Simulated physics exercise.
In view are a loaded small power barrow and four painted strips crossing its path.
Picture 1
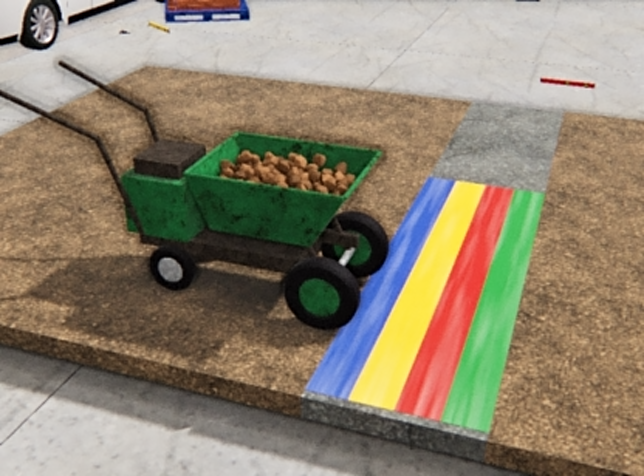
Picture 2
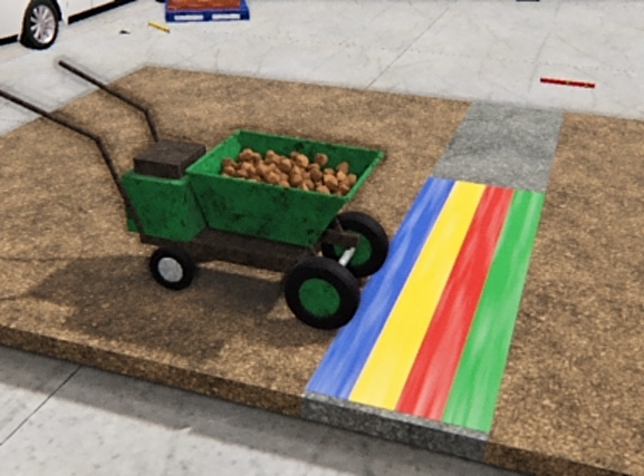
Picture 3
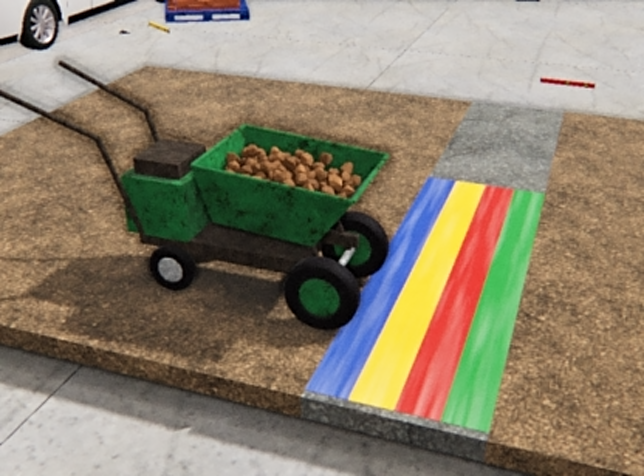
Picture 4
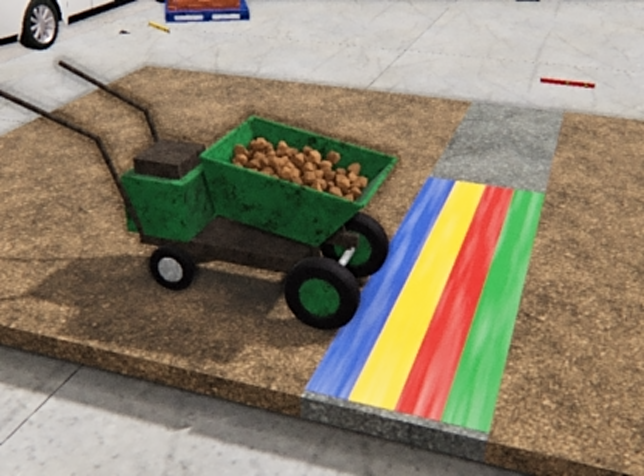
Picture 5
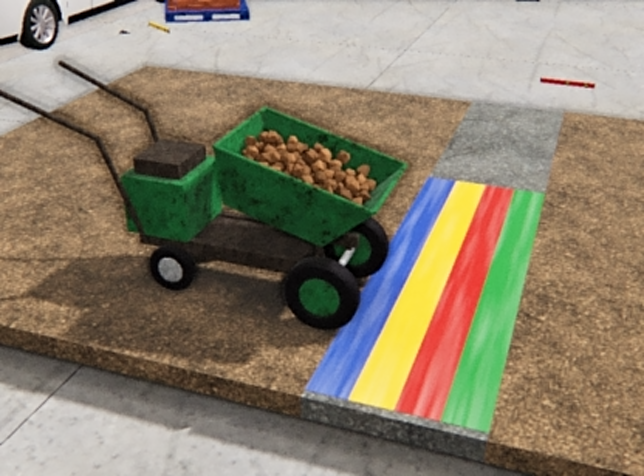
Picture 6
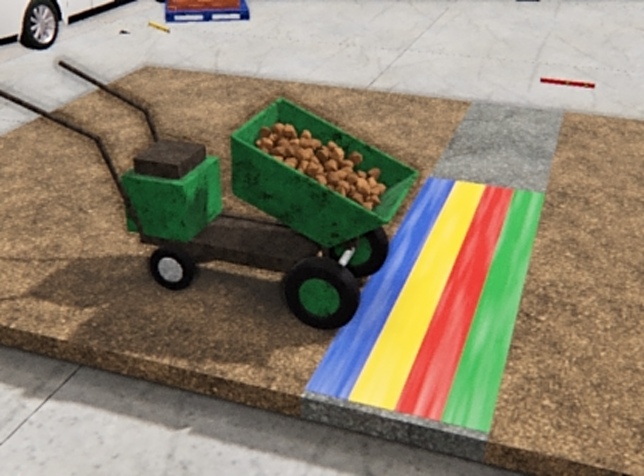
A green power barrow with dark handles and black tyres stands on a brown, gritty slab beside pale concrete, seen from above at an angle. Brown clods fill its skip, and blue, yellow, red and green strips lie side by side to its right. The skip starts level, then its rear rises and its front lip tilts down rightward, while wheels and camera stay still.
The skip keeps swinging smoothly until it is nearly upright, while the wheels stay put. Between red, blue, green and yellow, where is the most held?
On green.
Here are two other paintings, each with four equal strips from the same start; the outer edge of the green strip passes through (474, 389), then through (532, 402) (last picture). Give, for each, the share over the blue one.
Roughly 0 per cent, and 0 per cent.
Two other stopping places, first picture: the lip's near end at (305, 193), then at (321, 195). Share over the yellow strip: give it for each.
About 20 % and about 10 %.
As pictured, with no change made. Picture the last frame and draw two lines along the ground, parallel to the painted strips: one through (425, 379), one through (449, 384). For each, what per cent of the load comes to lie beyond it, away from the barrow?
90 % and 70 %, in that order.
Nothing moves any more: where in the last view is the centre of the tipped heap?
The centre ends up roughly at (498, 326).
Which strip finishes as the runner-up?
Second: That red strip.
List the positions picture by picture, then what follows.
Lip of the skip (344, 199), level; top of the load (274, 174), clay clods; blue strip (346, 357); yellow strip (388, 366); red strip (431, 376); green strip (476, 385), in the first frame.
Lip of the skip (346, 200), tipped barely; top of the load (276, 173), in the second frame.
Lip of the skip (353, 202), tipped barely; top of the load (271, 170), in the third frame.
Lip of the skip (362, 207), tipped a little; top of the load (262, 164), in the fourth frame.
Lip of the skip (373, 213), tipped clearly; top of the load (273, 158), in the fifth frame.
Lip of the skip (386, 223), tipped clearly; top of the load (279, 156); blue strip (346, 357); yellow strip (388, 366); red strip (431, 376); green strip (476, 385), in the sixth frame.
Just after the last frame, skip tipped steeply; every one in the skip.
A moment on, skip tipped right over; roughly two thirds in the skip; about a tenth over the red strip; roughly a quarter over the green strip; just a few falling; just a few off the paint.
Further on, skip tipped right over; about a tenth in the skip; roughly a quarter over the red strip; roughly a third over the green strip; roughly a third off the paint.
When it is over, skip tipped right over; about a tenth in the skip; not one over the blue strip; just a few over the yellow strip; roughly a quarter over the red strip; roughly a third over the green strip; roughly a third off the paint.
